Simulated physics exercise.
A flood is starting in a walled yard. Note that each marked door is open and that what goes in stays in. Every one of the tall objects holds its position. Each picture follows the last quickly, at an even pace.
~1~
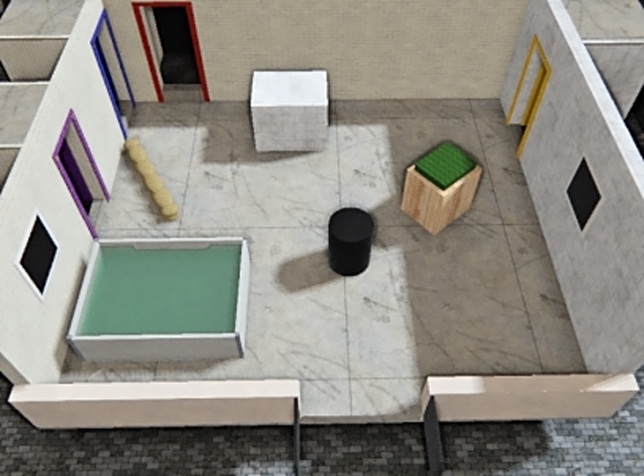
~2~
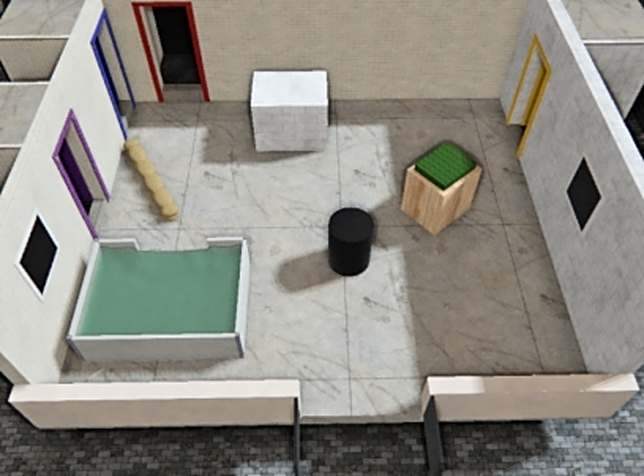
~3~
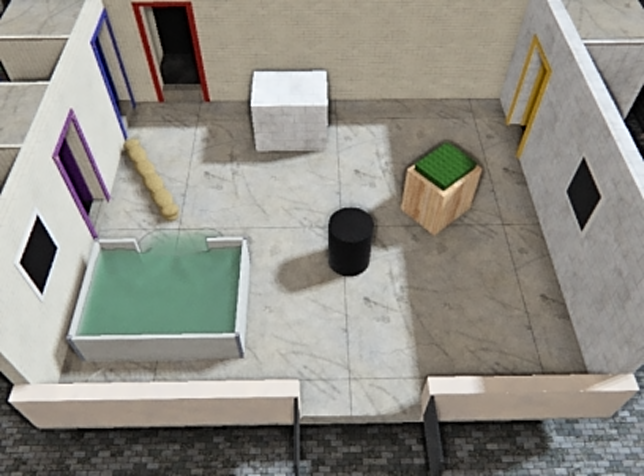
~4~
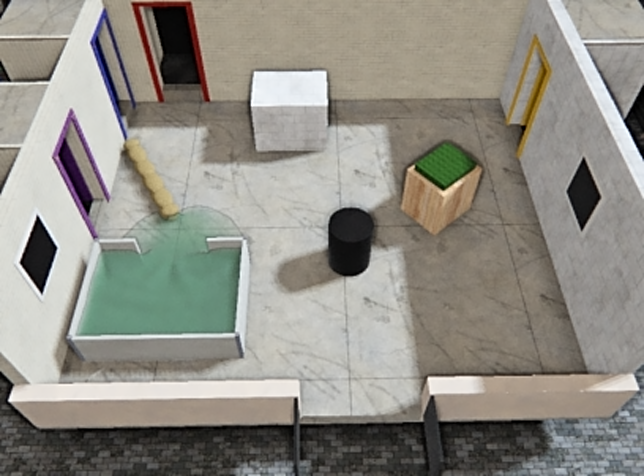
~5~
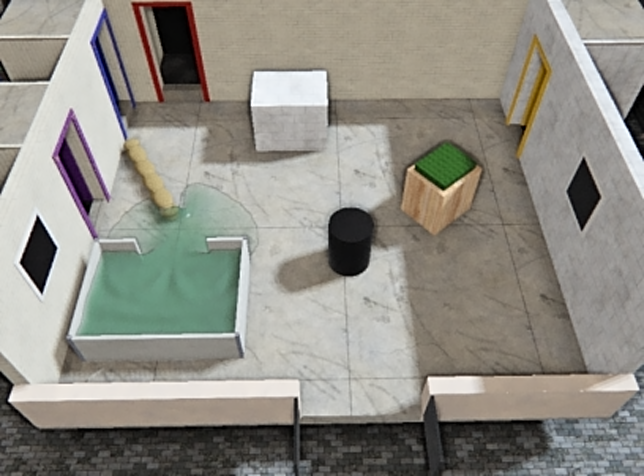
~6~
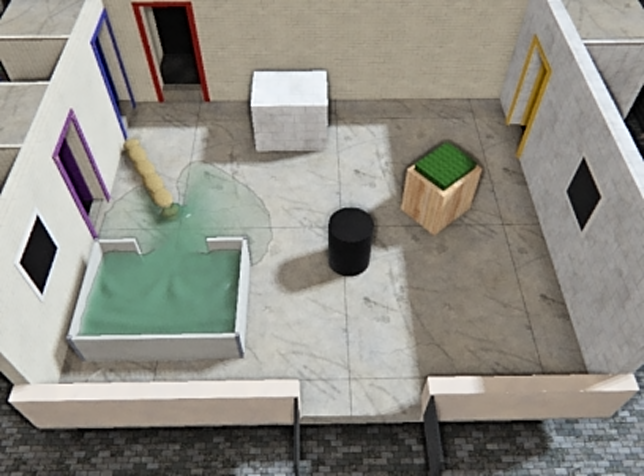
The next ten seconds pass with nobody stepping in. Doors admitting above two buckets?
The blue door keeps the inflow to two buckets or less, the yellow door lets the inflow pass two buckets, the purple door lets the inflow pass two buckets, the red door keeps the inflow to two buckets or less.
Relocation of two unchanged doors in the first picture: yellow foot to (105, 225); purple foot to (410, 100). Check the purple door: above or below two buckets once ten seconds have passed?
I'd say purple falls short.
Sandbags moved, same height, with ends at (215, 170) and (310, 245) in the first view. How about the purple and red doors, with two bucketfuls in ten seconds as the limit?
As I see it, the purple door remains below, while the red door remains below.
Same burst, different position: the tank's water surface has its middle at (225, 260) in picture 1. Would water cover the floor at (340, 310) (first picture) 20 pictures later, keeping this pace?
That patch would be not reached, I'd say.
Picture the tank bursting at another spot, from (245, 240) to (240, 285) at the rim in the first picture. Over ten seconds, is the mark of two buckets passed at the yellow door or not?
At the yellow door, the inflow beats the threshold.
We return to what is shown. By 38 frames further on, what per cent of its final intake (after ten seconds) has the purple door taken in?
It would be roughly 95 percent of the ten-second total.
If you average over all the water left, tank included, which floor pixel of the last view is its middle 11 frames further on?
Near (186, 246) in the last view.
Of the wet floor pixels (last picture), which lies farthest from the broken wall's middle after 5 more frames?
My estimate: Roughly (241, 105).
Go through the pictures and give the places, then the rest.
In the first picture, the water tank at (164, 288) is whole and still.
In the second picture, water pours out on the water tank's far side and has run to a hidden place.
In the third picture, water pours out on the water tank's far side and has run to a hidden place.
In the fourth picture, water pours out on the water tank's far side and has run to (205, 210).
In the fifth picture, the front is at (199, 187), out from the gap on the water tank's far side.
In the sixth picture, water pours out on the water tank's far side and has run to (202, 165).
A moment on, water covers 20 % of the floor; the blue door not reached, the yellow door not reached, the purple door under two buckets in, the red door not reached.
Next, water covers 30 % of the floor; the blue door wet at the sill, nothing in, the yellow door not reached, the purple door over two buckets in, the red door wet at the sill, nothing in.
Then, water covers 45 % of the floor; the blue door wet at the sill, nothing in, the yellow door not reached, the purple door over two buckets in, the red door wet at the sill, nothing in.
Later, water covers 60 % of the floor; the blue door wet at the sill, nothing in, the yellow door under two buckets in, the purple door far over two buckets in, the red door wet at the sill, nothing in.
In the end, water covers 85 % of the floor; the blue door wet at the sill, nothing in, the yellow door over two buckets in, the purple door far over two buckets in, the red door wet at the sill, nothing in.
